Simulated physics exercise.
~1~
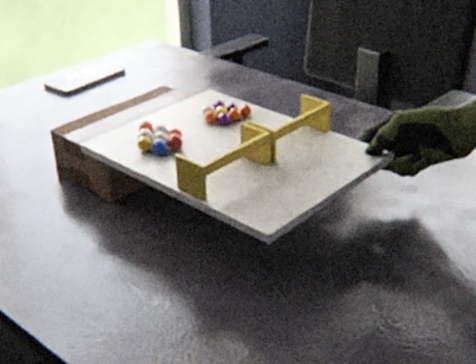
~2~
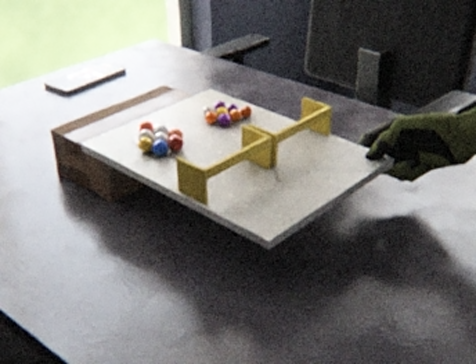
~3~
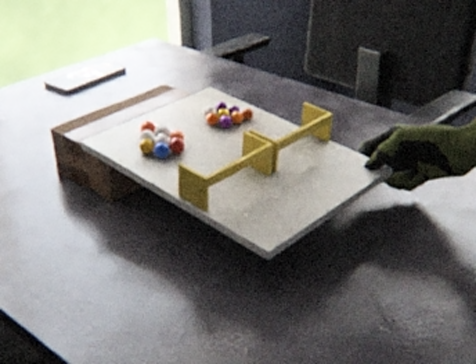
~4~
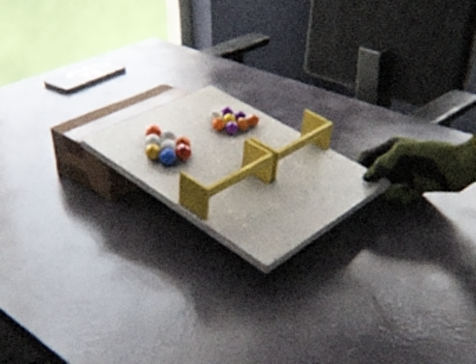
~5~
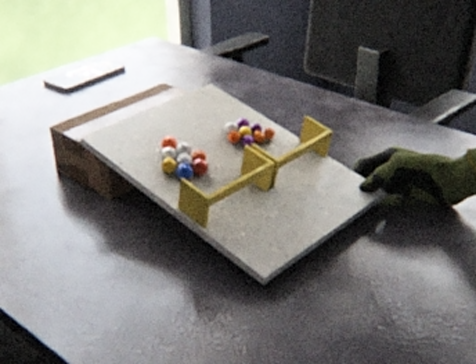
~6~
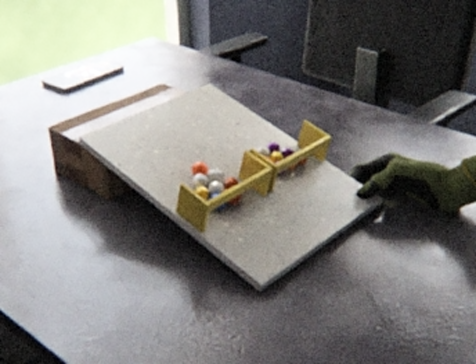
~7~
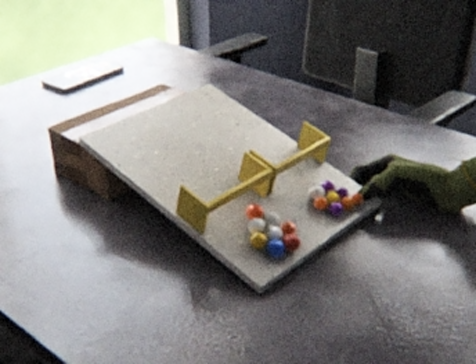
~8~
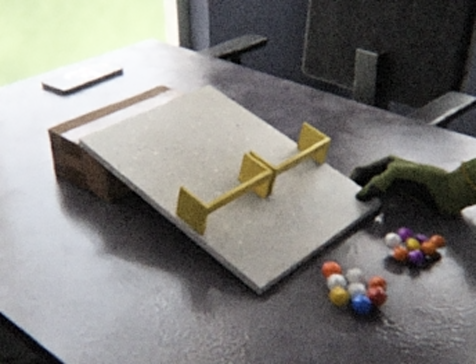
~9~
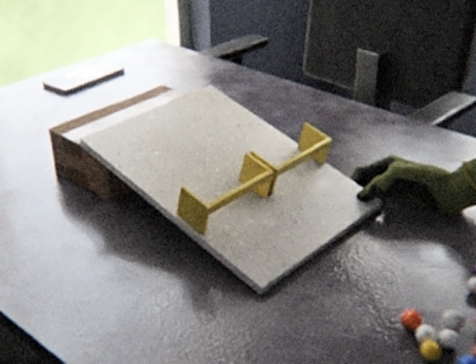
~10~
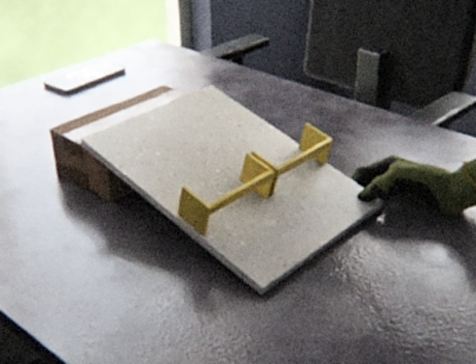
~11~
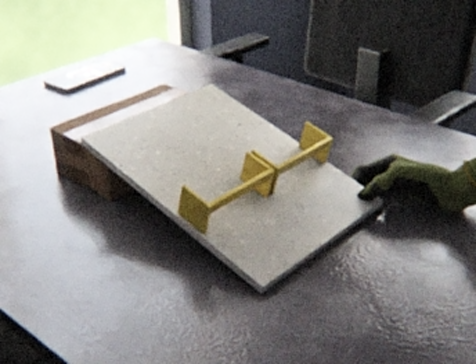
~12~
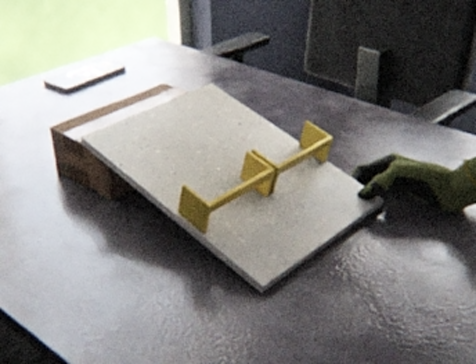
Two clusters of colourful balls rest on a pale board as a dark-gloved hand lowers its right end to the table, then roll down beneath two yellow bars, across the tabletop and out of view, leaving the board sloping from a wooden block.
